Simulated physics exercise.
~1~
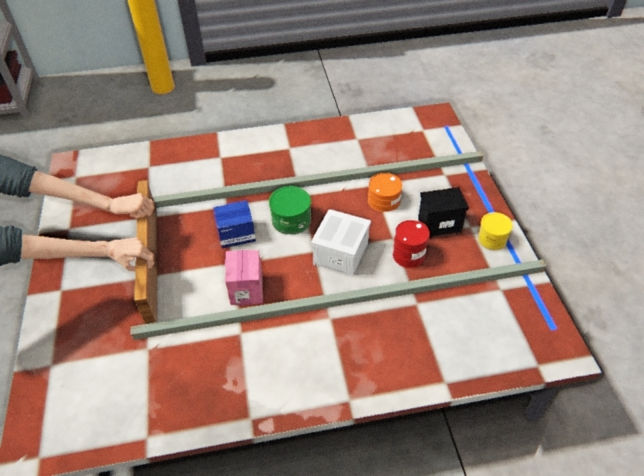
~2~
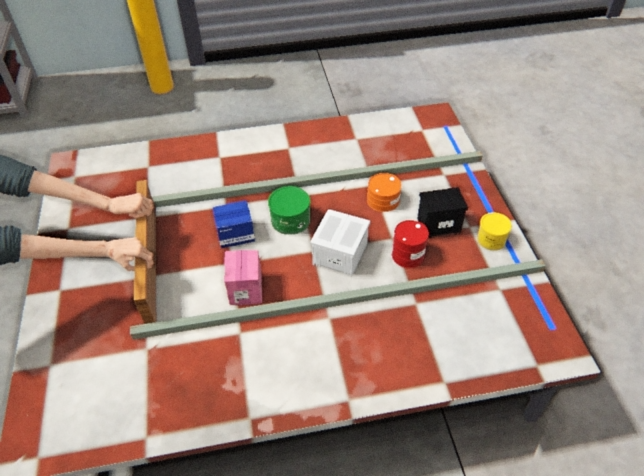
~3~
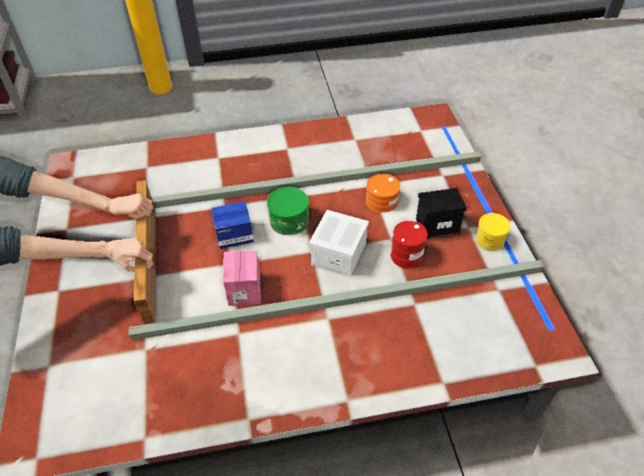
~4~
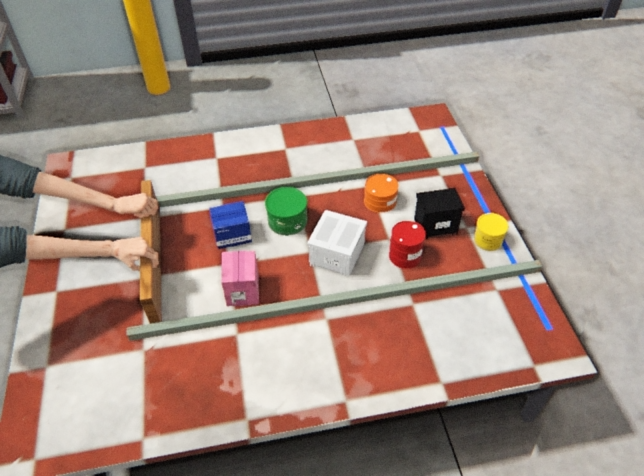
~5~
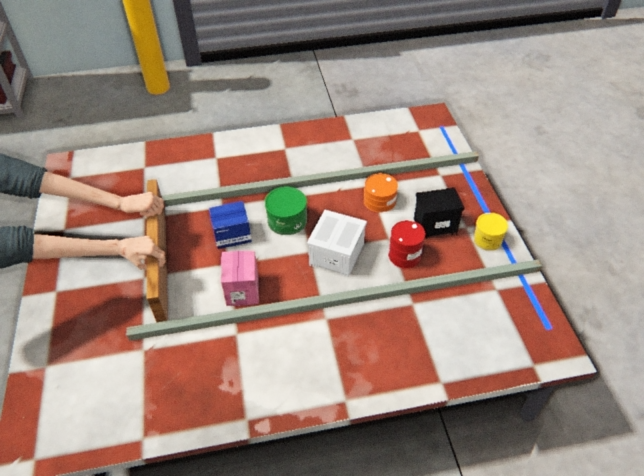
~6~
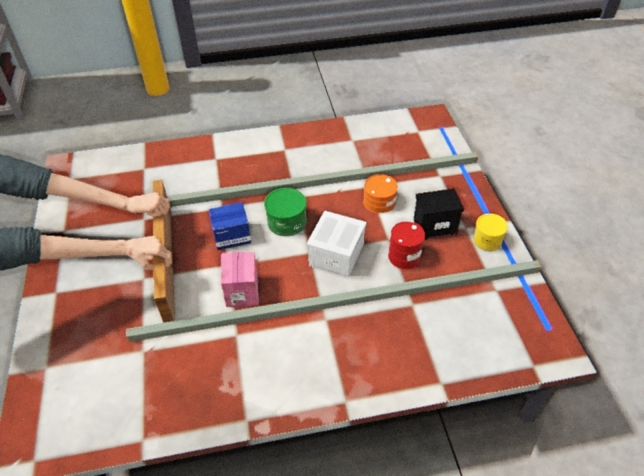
A wooden plank, held by two hands, slid slightly to the right between two rails on a checkered table, while the colorful boxes and canisters ahead of it stayed essentially where they were.
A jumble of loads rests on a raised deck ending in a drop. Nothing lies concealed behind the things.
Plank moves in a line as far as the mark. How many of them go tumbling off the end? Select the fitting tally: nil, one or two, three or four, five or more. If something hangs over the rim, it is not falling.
Tally: Five or more.
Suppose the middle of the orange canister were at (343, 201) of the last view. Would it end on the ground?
In that case it ends up off.
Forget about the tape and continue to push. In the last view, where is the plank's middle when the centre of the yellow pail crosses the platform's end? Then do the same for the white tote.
The middle is at (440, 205) when it's the yellow pail, and at (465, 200) when it's the white tote.
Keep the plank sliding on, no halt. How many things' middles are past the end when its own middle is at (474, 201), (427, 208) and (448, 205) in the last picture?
The numbers past the end are 6, 1 and 3.
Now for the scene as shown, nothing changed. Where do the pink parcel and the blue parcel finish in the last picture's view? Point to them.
The pink parcel comes to rest at (525, 237), and the blue parcel comes to rest at (496, 186).
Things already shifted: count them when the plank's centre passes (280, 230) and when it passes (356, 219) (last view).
At the first spot 4, then 7.
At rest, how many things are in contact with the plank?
My count gives 2.
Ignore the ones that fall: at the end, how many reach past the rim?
The count is 2.
Soon after, none off yet; yellow pail at rest near (490, 233); black tote at rest near (437, 214); red canister at rest near (406, 245).
Then, none off yet; yellow pail at rest near (490, 233); black tote moved about its own width near (465, 204); red canister moved well along near (467, 242).
At rest, the number that fall off is five or more; fallen, green pail, white tote, orange canister, red canister, black tote and yellow pail.
